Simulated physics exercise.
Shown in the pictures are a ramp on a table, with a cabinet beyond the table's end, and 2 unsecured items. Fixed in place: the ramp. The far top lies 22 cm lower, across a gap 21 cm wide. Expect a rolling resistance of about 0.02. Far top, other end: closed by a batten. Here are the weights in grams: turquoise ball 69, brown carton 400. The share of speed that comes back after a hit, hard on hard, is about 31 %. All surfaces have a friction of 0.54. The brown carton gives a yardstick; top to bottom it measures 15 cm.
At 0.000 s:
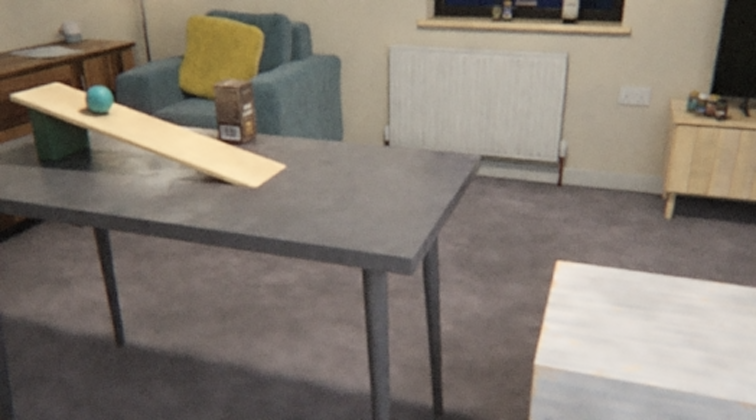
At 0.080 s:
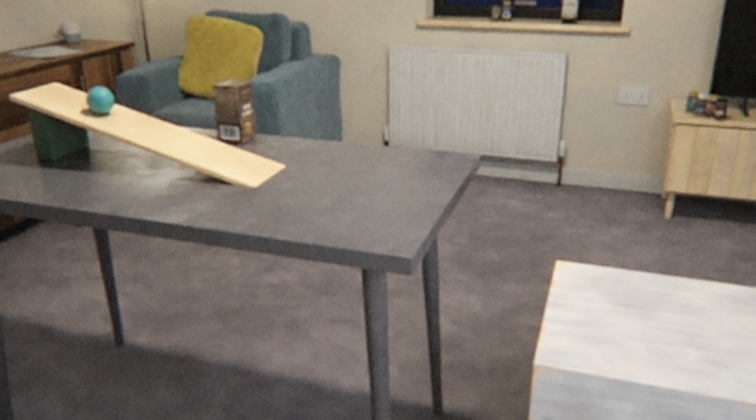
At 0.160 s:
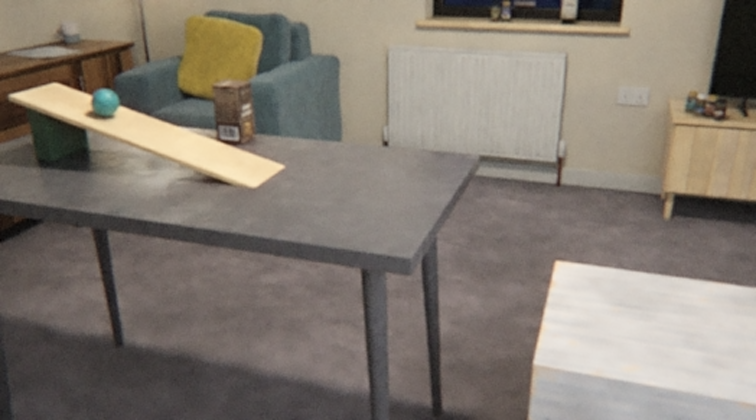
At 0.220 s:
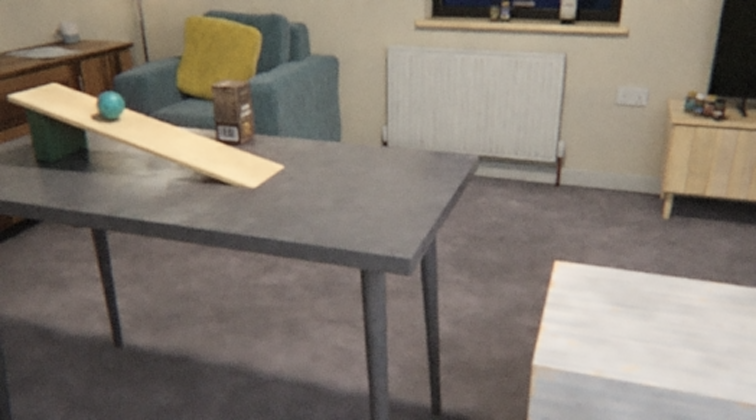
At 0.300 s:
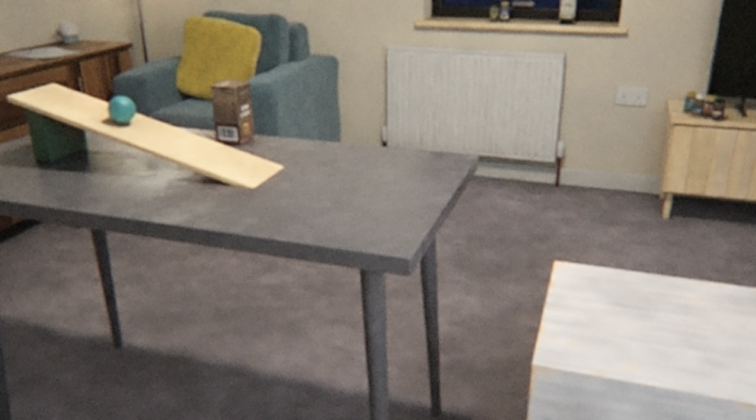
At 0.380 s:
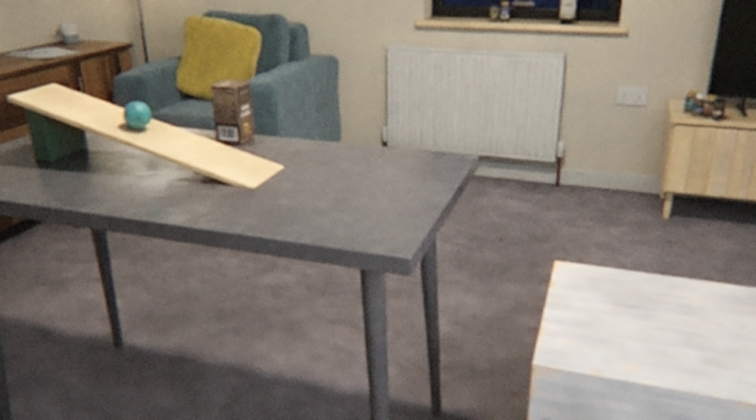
Turquoise ball rolling slowly down a wooden ramp on a grey table, a brown carton standing still behind the ramp.
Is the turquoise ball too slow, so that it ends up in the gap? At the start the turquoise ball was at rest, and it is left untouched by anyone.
No - across.
By 0.68 s, 52 cm to the edge; turquoise ball near (230, 149).
By 0.98 s, 17 cm to the edge; turquoise ball near (373, 174).
By 1.28 s, 17 cm past the table's edge; turquoise ball near (529, 239).
By 1.68 s, 59 cm past the table's edge; turquoise ball near (751, 322).
When it is over (1.8 s), 70 cm past the table's edge; brown carton within 8 cm of the start.
